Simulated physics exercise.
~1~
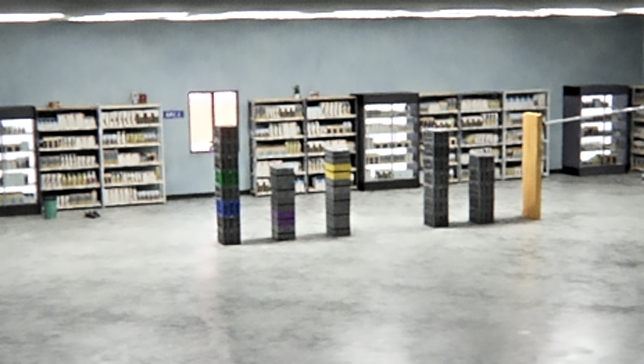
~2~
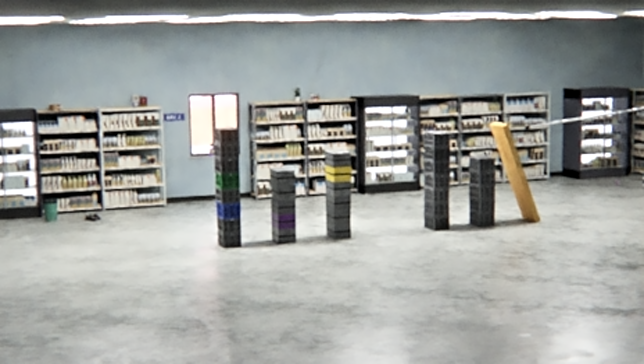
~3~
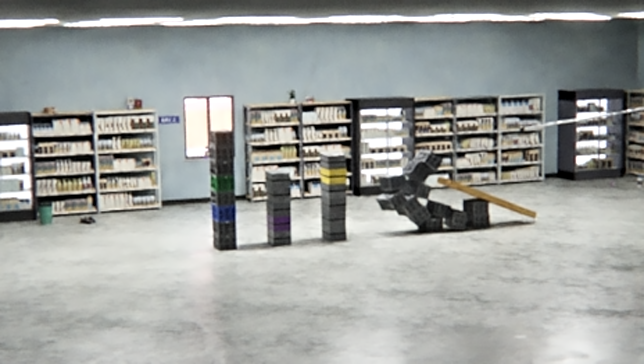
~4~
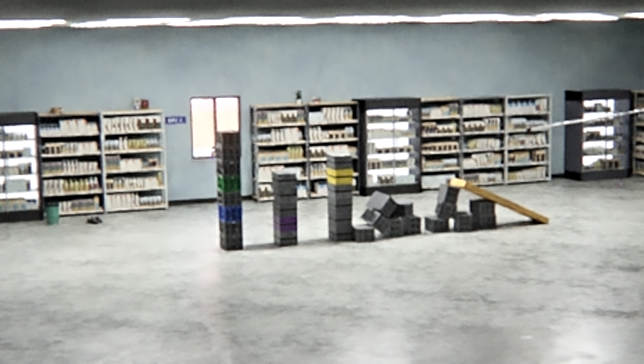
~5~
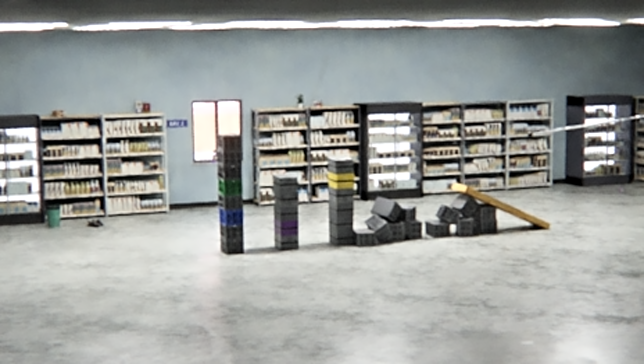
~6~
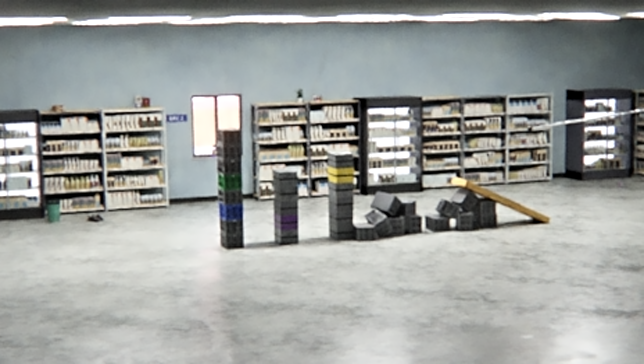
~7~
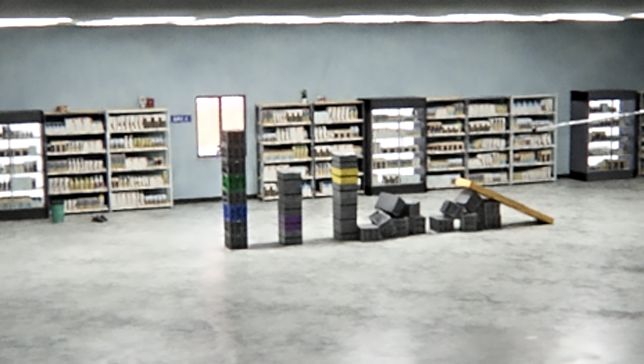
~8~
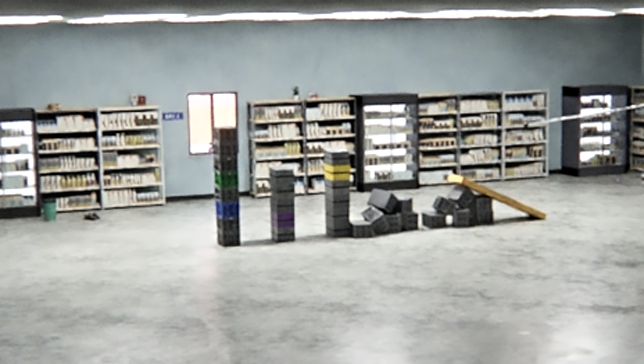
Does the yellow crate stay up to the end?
Yes, the yellow crate is still up near the top of its stack, with the fallen crates lying just to the right of it.
